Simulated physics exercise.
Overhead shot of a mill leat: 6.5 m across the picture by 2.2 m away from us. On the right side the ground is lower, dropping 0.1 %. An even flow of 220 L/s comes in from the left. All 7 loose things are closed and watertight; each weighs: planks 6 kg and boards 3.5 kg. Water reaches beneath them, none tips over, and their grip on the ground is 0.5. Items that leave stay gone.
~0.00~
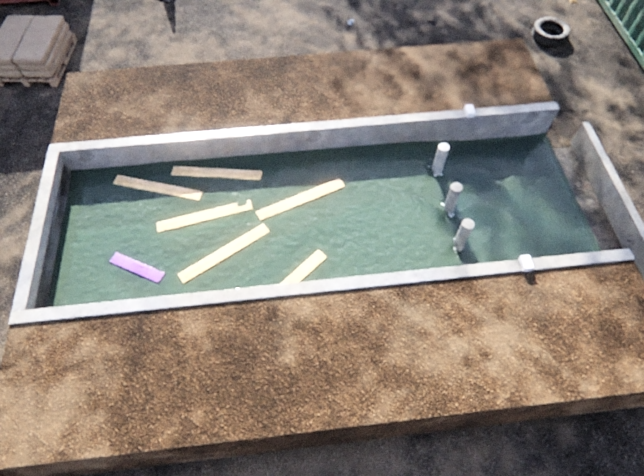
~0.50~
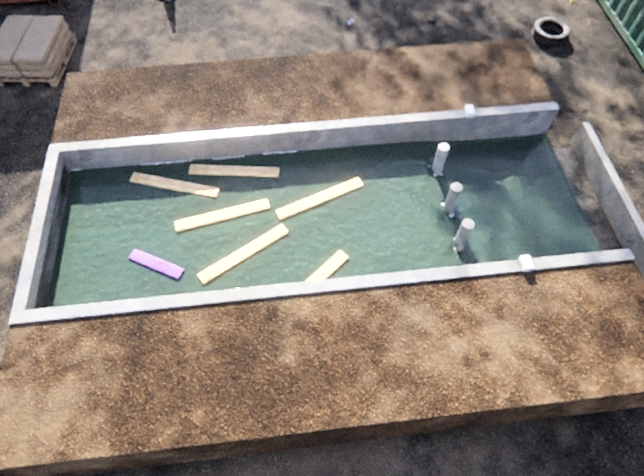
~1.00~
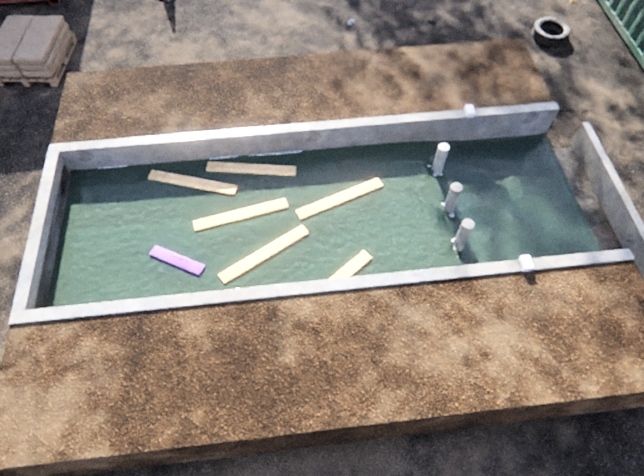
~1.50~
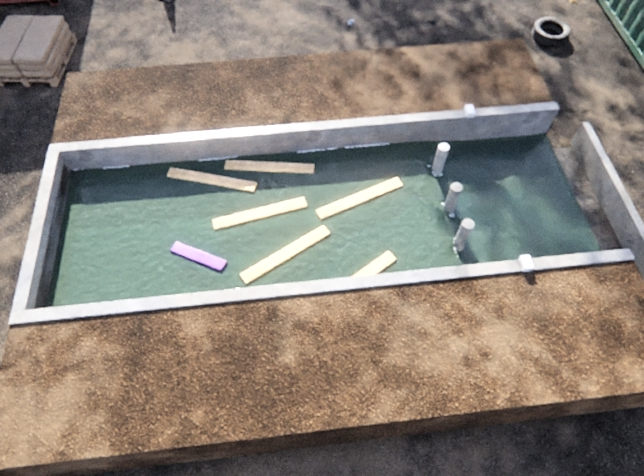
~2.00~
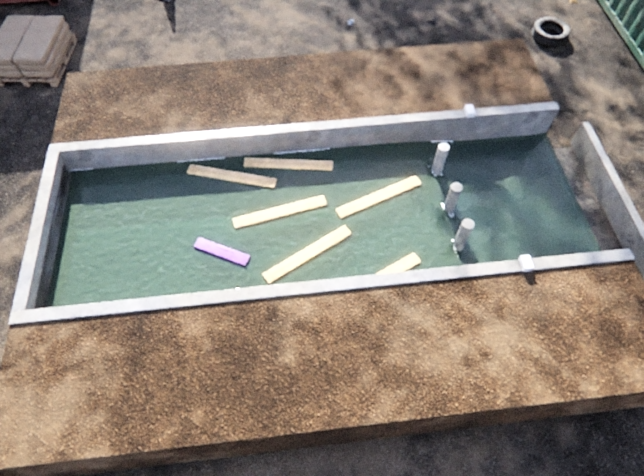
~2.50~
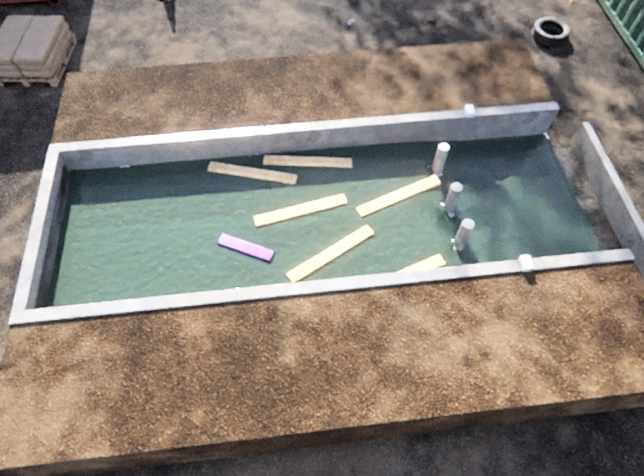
A purple board and six pale wooden planks floated steadily to the right together across the green water of a walled channel, with the upper-right plank drawing close to the three white posts.
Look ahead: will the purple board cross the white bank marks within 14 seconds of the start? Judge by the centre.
Result for the purple board: It gets across.
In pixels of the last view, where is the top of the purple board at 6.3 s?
Look around (428, 218) in the last view.
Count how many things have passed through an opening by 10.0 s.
Count: 7.
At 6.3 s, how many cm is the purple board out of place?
By that time, close to 350 cm.
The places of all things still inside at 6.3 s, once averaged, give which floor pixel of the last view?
Around (477, 191).
After 3.5 s the purple board is near (295, 238), 1.9 m from its start, afloat; 0 of 7 are over the mark; 7 afloat.
After 6.3 s the purple board is near (428, 218), 3.6 m from its start, afloat; 4 of 7 are over the mark; 5 afloat.
After 10.0 s the purple board has gone out; 7 of 7 are over the mark; 0 afloat.
After 14.0 s the purple board has gone out; 7 of 7 are over the mark; 0 afloat.
